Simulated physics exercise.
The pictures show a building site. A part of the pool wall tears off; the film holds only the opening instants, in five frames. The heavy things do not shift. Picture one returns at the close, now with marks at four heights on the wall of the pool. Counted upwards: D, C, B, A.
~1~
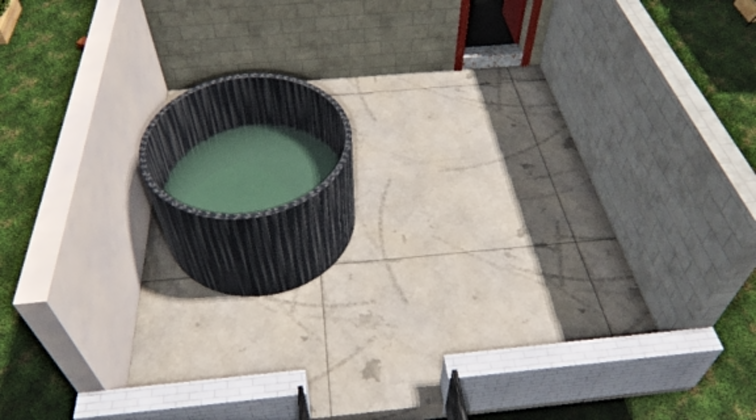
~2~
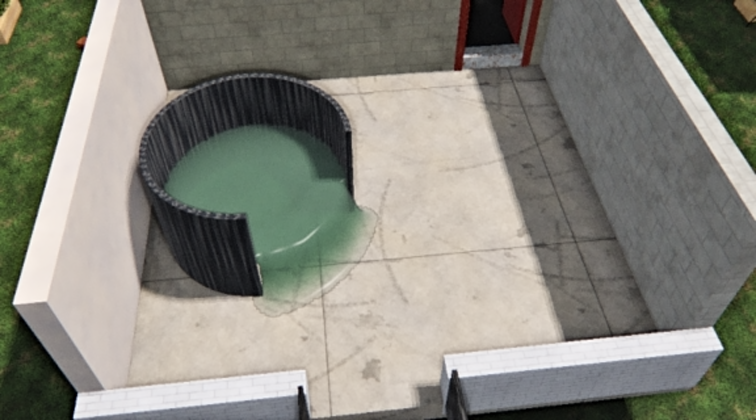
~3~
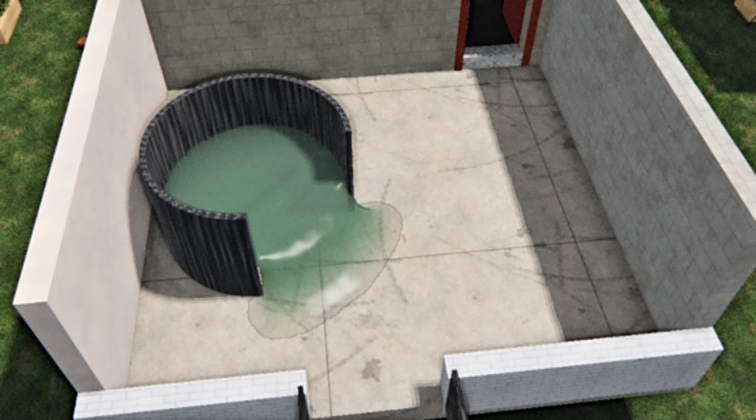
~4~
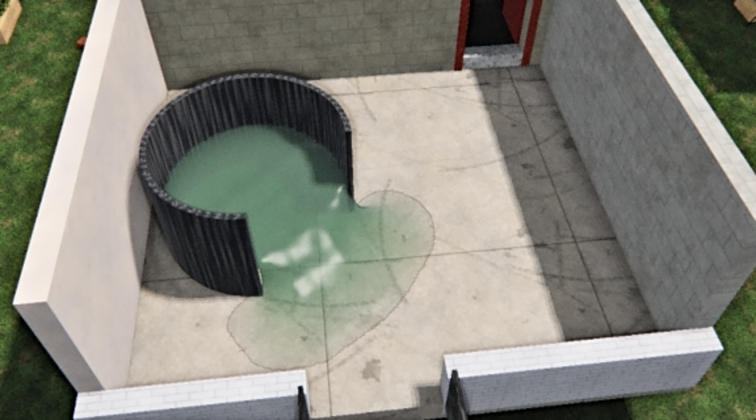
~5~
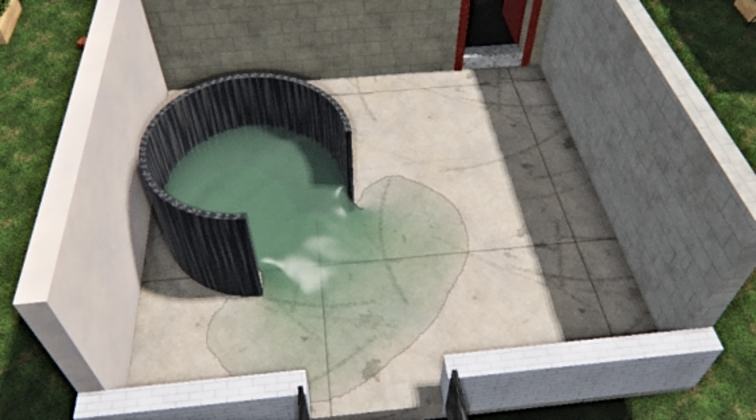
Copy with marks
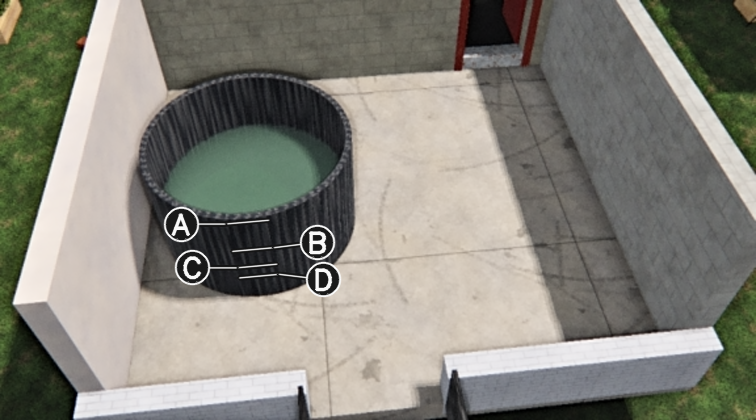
Round dark-walled pool in a walled concrete yard losing a front section of its side, green water spreading across the ground.
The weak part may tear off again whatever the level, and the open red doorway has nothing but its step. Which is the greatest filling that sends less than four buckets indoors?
Mark B.
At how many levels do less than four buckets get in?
Three of the four.
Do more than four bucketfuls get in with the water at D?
No, not at all.
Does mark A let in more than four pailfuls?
Yes, that goes wrong.
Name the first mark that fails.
A it is.
On the marked copy, A at (247, 222); B at (253, 249); C at (256, 266); D at (259, 276); from the bottom up D, C, B, A.
If A is chosen, about 11 bucketfuls get in.
If B is chosen, a bucket or two gets in.
If C is chosen, nothing gets over.
If D is chosen, nothing gets over.
